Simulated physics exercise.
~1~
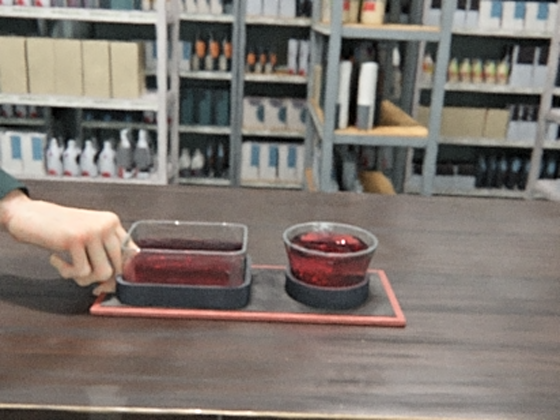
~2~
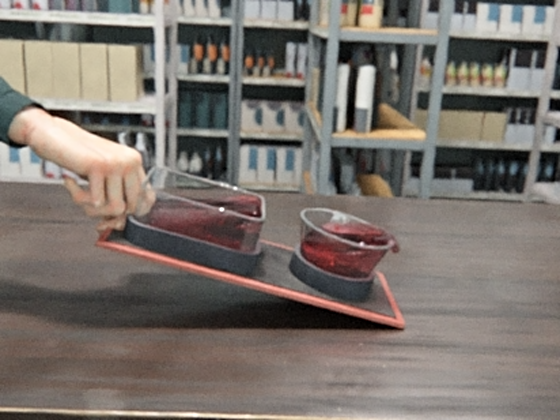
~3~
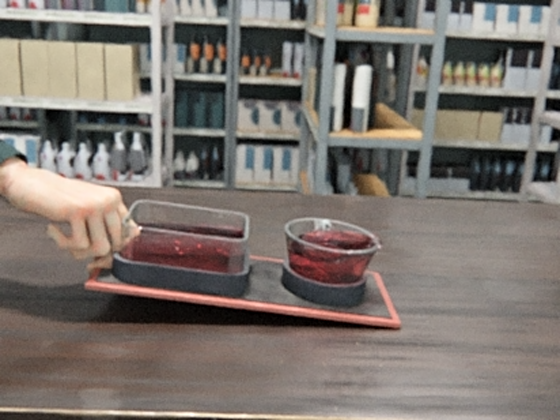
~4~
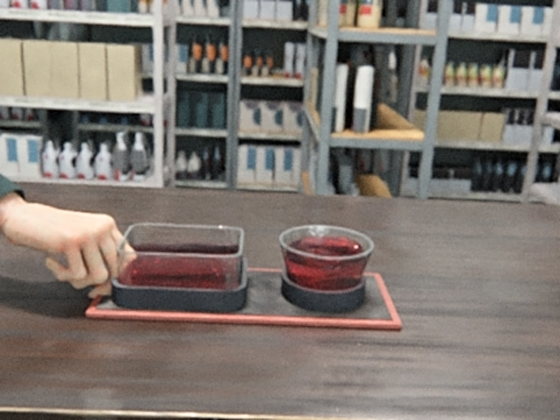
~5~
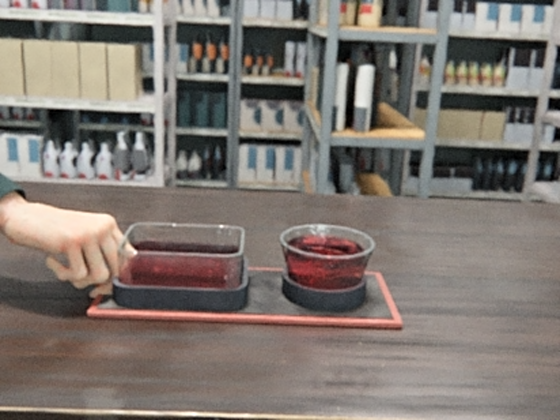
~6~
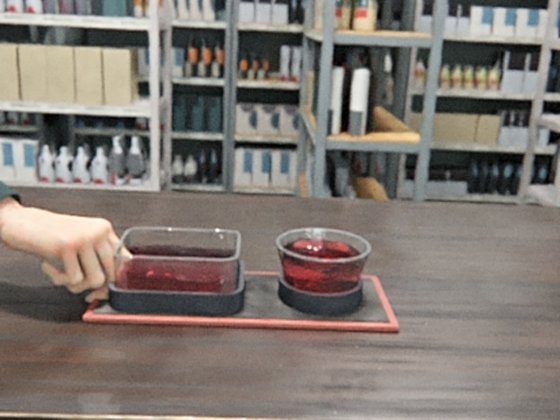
On a dark tabletop before shelves of bottles and boxes, a hand raises the left end of a red-edged tray holding a rectangular container and a round cup of red liquid, tilting both, then lowers it until the tray rests flat with both vessels upright.
